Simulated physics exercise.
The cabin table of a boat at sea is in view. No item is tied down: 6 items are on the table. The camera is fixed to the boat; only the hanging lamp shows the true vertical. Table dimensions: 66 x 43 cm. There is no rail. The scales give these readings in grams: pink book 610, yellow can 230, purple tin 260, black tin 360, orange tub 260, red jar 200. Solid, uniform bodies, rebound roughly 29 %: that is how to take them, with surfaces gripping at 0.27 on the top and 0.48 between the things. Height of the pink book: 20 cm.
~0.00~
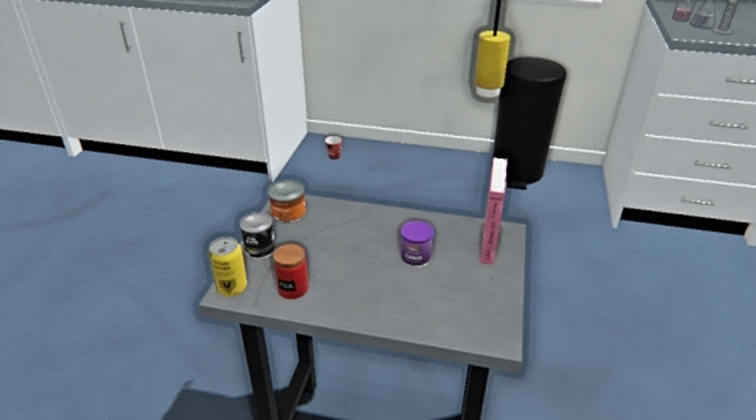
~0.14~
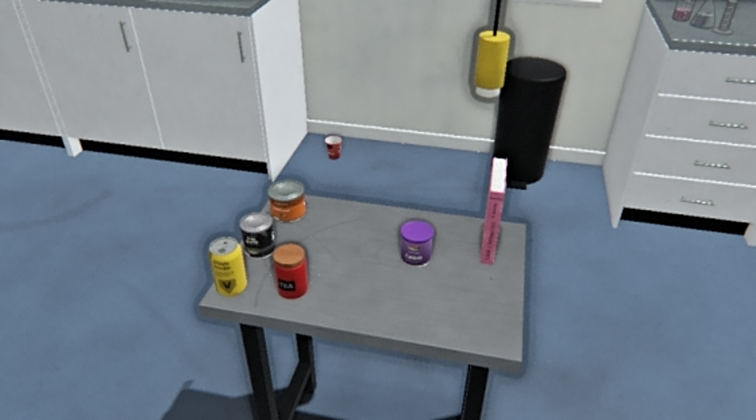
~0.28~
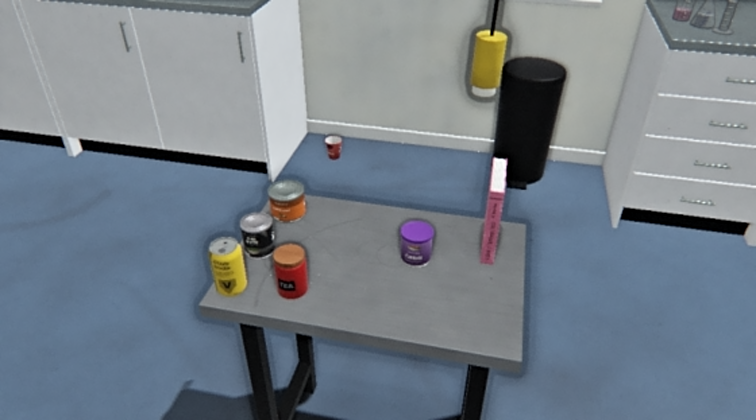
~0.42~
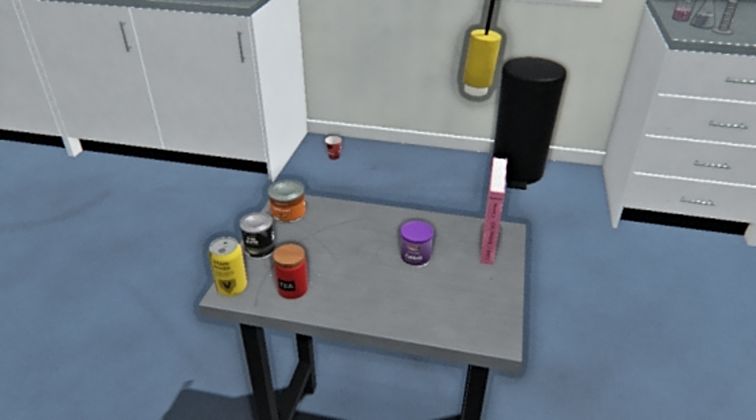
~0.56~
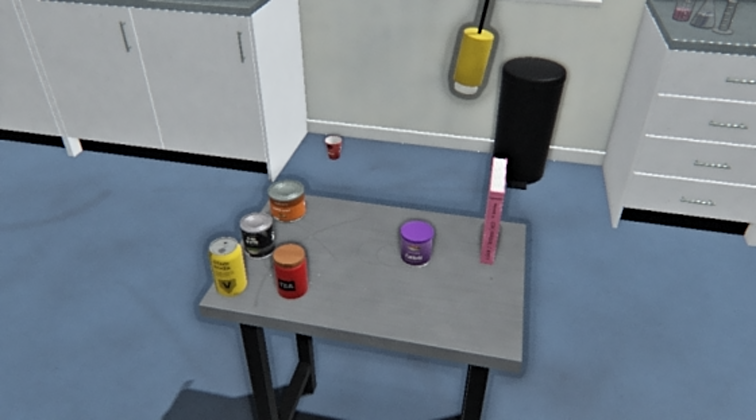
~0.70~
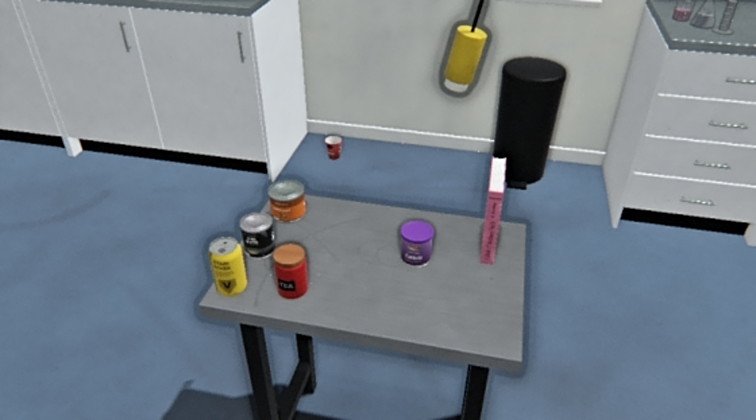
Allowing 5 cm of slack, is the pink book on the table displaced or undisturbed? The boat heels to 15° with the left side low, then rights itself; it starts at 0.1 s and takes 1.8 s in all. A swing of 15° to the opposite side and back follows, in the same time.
The pink book is displaced.
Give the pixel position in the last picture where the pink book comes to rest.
It ends up at about (379, 216).
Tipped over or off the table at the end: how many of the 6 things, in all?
The answer: 1.
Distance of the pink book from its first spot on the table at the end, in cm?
About 29 cm.
Around 1.10 s, heel 15°, left side down; pink book on its side near (442, 217).
Around 1.30 s, heel 11°, left side down; pink book on its side near (406, 220); purple tin shifted 6 cm.
Around 1.50 s, heel 6°, left side down; pink book on its side near (382, 217); purple tin shifted 8 cm.
Finally (4.2 s), on their side or leaning hard on the table, pink book; not toppled but over 5 cm from the start, purple tin; the other 4 still in place (within 5 cm). Final places as that camera would see them, pink book near (379, 216).
